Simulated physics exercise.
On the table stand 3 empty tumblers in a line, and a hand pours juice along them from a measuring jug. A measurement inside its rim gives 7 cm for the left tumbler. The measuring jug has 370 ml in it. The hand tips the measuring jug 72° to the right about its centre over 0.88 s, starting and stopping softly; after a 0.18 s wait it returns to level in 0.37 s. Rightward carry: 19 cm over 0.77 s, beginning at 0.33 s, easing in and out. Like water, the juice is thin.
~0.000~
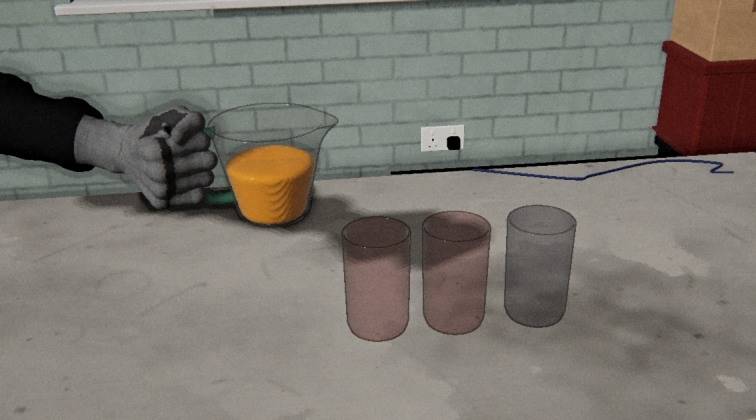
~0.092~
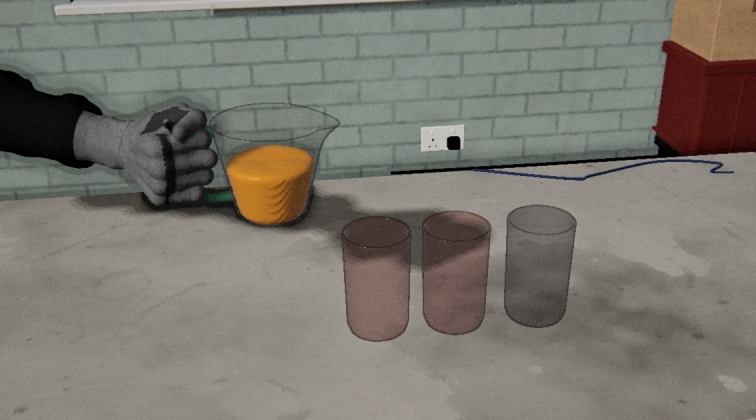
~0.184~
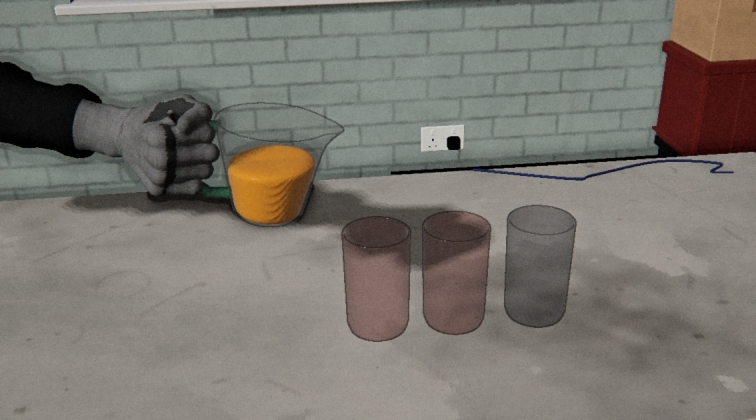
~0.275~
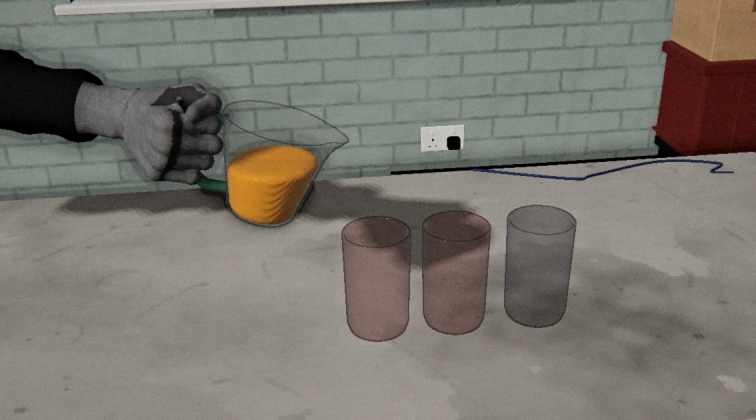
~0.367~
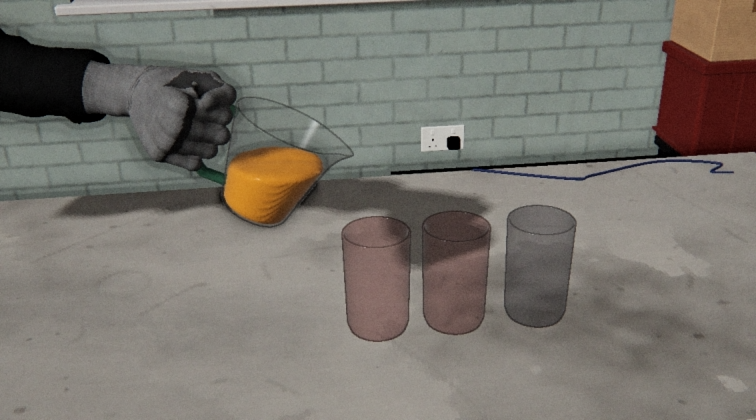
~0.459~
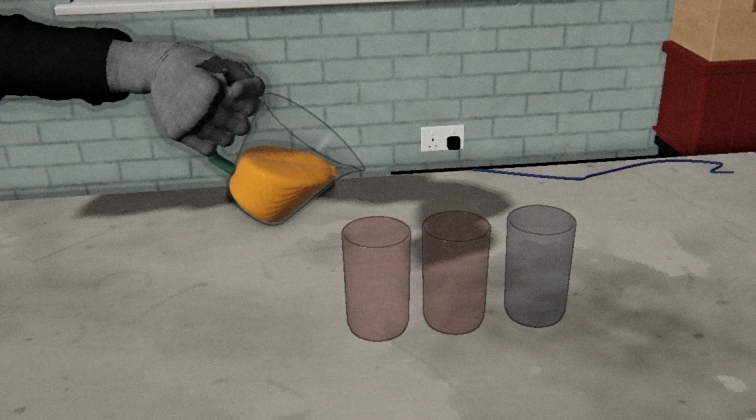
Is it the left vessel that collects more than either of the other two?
Number three.
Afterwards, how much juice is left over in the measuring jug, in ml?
It holds about 50 ml at the end.
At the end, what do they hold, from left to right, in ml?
Roughly 0 ml, 70 ml and 170 ml, from left to right.
Then, 0.72 s in, the tilt is 66° and from the left they hold 0 ml, 5 ml, 0 ml, the measuring jug 320 ml, and 0 ml is on the table.
Then, 0.91 s in, the tilt is 72° and from the left they hold 0 ml, 70 ml, 0 ml, the measuring jug 180 ml, and 0 ml is on the table.
Then, 1.10 s in, the tilt is 69° and from the left they hold 0 ml, 70 ml, 130 ml, the measuring jug 75 ml, and 70 ml is on the table.
Then, 1.32 s in, the tilt is 15° and from the left they hold 0 ml, 70 ml, 165 ml, the measuring jug 55 ml, and 75 ml is on the table.
Finally, from the left they hold 0 ml, 70 ml, 170 ml, the measuring jug 55 ml, and 80 ml is on the table.
